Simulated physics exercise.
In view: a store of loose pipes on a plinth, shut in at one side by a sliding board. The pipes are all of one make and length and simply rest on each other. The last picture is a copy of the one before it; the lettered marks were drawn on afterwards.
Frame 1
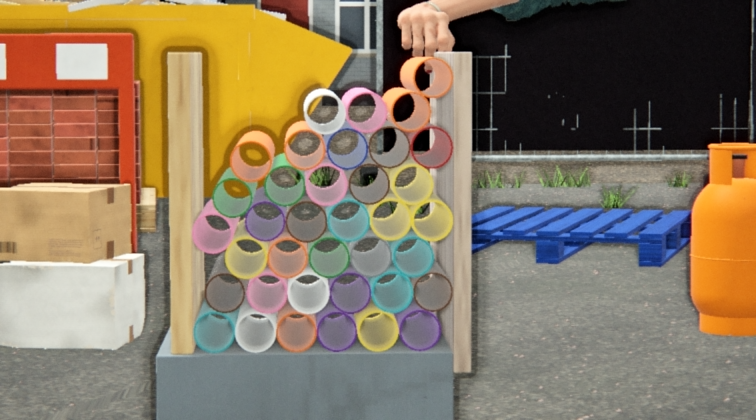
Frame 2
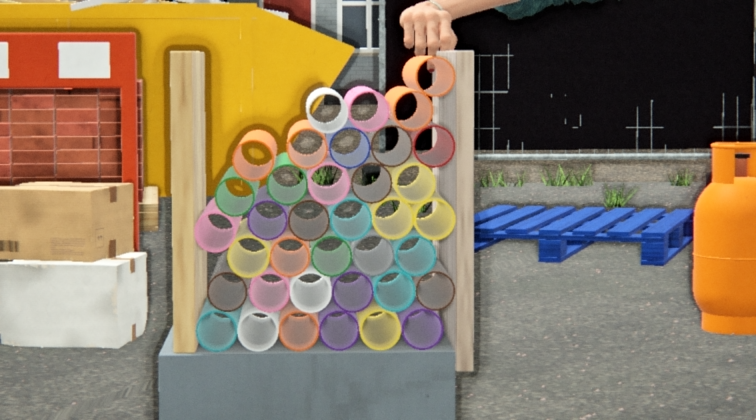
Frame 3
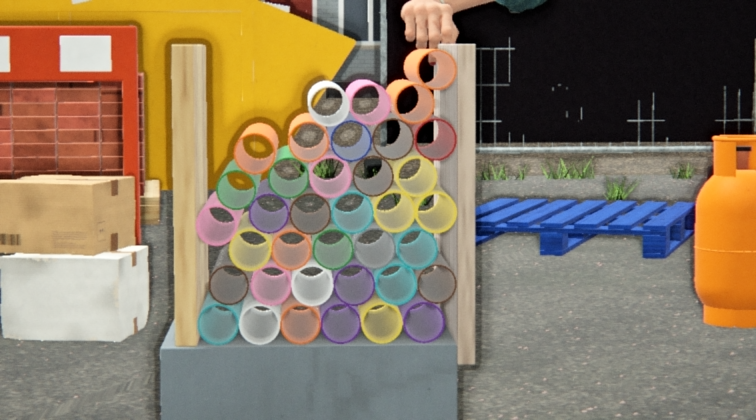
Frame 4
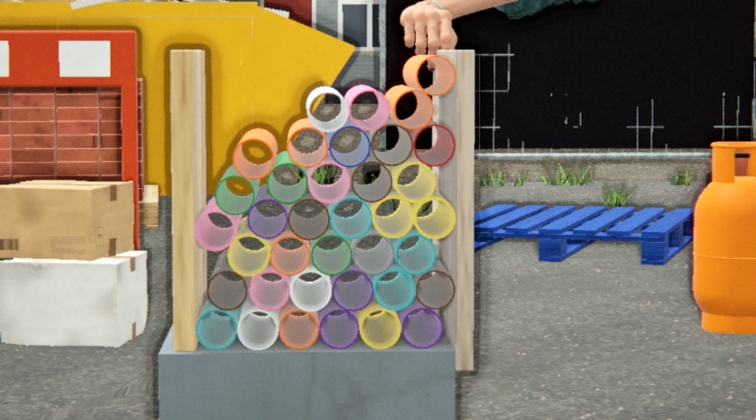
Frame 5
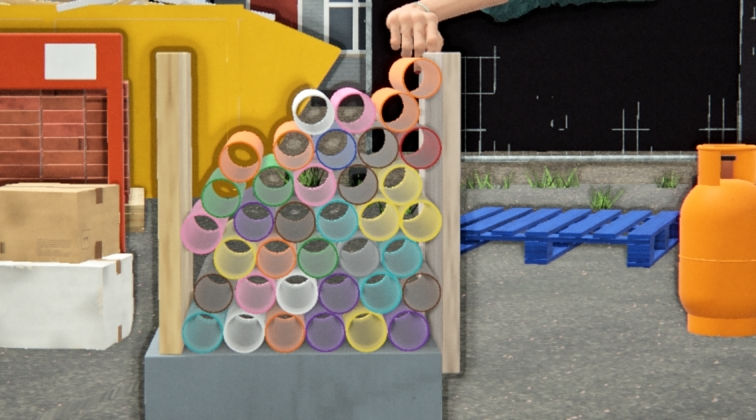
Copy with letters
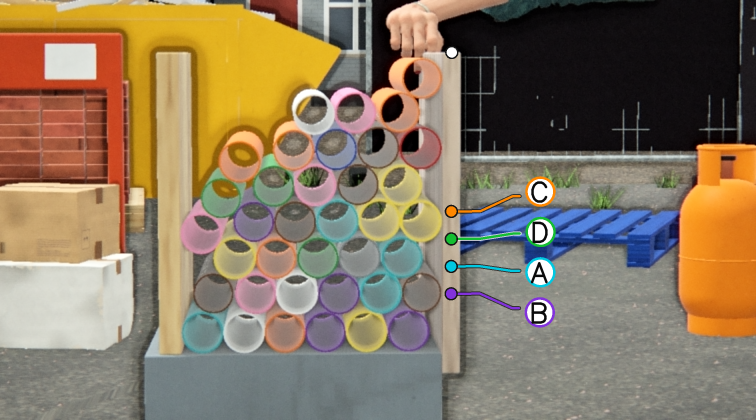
To begin with, colourful pipes lie stacked on a grey plinth between two upright boards, with a hand at the top of the right-hand board. The view then shifts slightly, lastly to show everything a little further left, while the hand, board and pipes stay still relative to one another.
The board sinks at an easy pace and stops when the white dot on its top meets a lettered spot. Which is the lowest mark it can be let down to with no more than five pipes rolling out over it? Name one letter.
D is the limit.
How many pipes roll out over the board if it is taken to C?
At C the number is three.
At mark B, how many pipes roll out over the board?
The count is seven.
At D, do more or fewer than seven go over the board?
Fewer than seven.
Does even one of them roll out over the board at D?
At D: Yes.
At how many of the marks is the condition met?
Two of the four.
On the marked copy, A at (451, 267); B at (451, 294); C at (451, 211); D at (451, 239); the white dot at (452, 52).
Following D. Soon after the start, top of the board (442, 133).
Later, top of the board (441, 222).
In the end, top of the board (441, 238), three out over the board.
As for the rest, A more than five out over the board; B more than five out over the board; C three out over the board.
